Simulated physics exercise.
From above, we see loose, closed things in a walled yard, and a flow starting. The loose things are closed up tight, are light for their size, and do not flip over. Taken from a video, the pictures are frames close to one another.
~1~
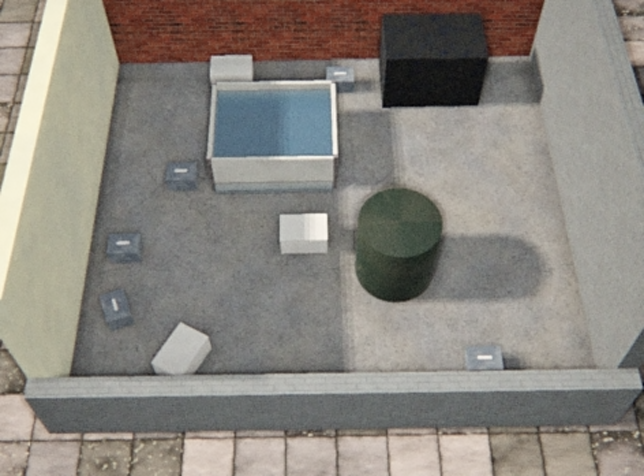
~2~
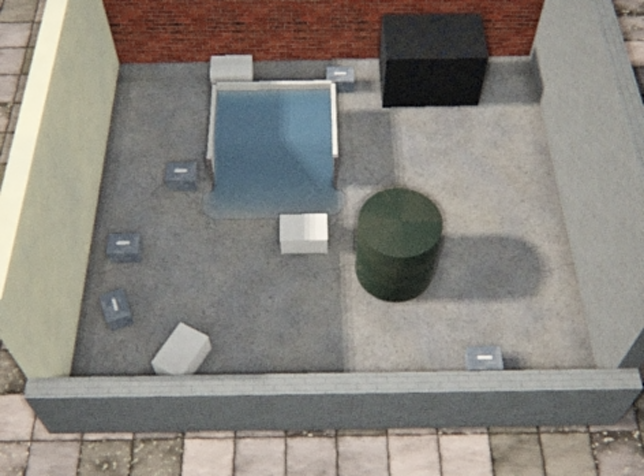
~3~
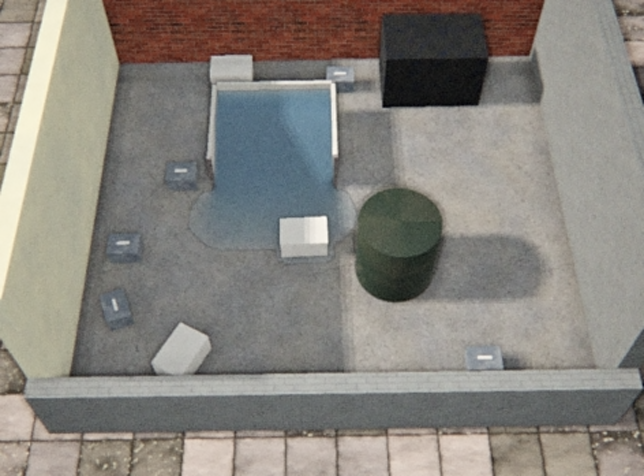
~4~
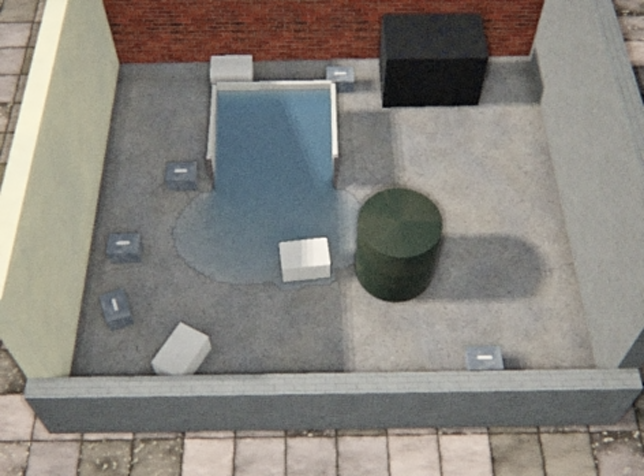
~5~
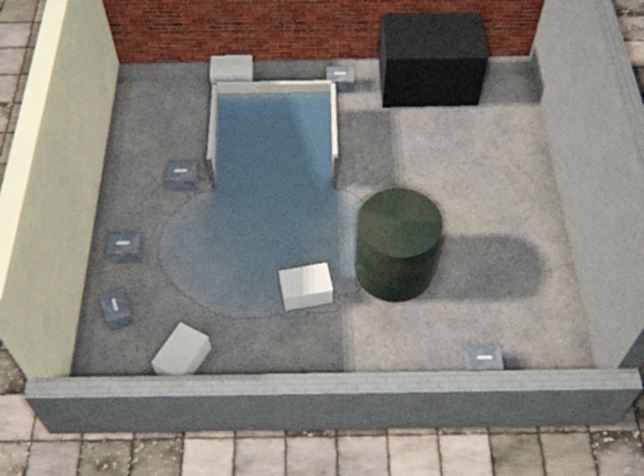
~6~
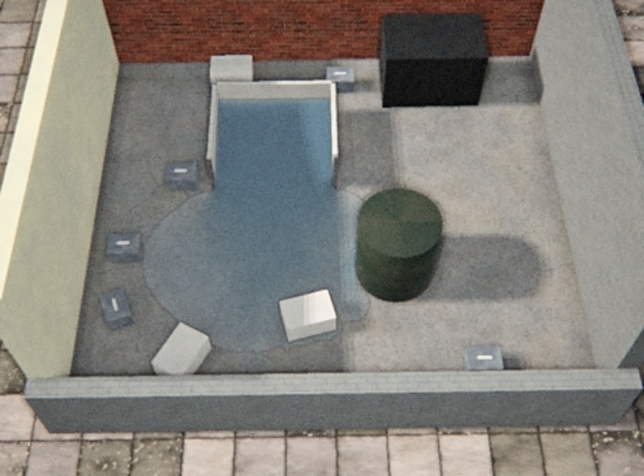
In the video, the front of a water-filled tank in a walled yard opens and water spreads across the ground, pushing a white box toward the near wall while the green cylinder and other boxes stay in place.
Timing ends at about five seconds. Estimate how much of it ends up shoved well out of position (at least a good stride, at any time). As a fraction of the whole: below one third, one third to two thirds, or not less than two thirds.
The fraction is one third to two thirds.
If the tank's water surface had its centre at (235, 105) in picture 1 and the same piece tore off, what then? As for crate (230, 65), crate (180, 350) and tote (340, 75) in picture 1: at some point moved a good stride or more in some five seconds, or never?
Object by object, in turn: Lingered near its place, travelled a good distance, lingered near its place.
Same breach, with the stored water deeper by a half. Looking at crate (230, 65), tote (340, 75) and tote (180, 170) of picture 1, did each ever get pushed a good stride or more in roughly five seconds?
In the order asked: Below that distance, below that distance and below that distance.
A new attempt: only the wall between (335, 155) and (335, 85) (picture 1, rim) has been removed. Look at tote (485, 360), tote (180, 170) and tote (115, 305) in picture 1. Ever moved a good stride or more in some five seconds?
Result per item - displaced that far / short of that distance / short of that distance.
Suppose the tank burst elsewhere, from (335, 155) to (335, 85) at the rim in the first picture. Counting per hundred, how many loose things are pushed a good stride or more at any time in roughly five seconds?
Close to 20 %.
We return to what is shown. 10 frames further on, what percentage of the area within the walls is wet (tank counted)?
45 per cent or so.
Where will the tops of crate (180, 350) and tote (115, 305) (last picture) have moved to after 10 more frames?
Roughly (103, 359) and (90, 321).
A moment on, 1 of 8 are well off their spots; 0 afloat.
Next, 2 of 8 are well off their spots; 2 afloat.
Later, 3 of 8 are well off their spots; 2 afloat.
In the end, 5 of 8 are well off their spots, and 5 have been at some point; 2 afloat.
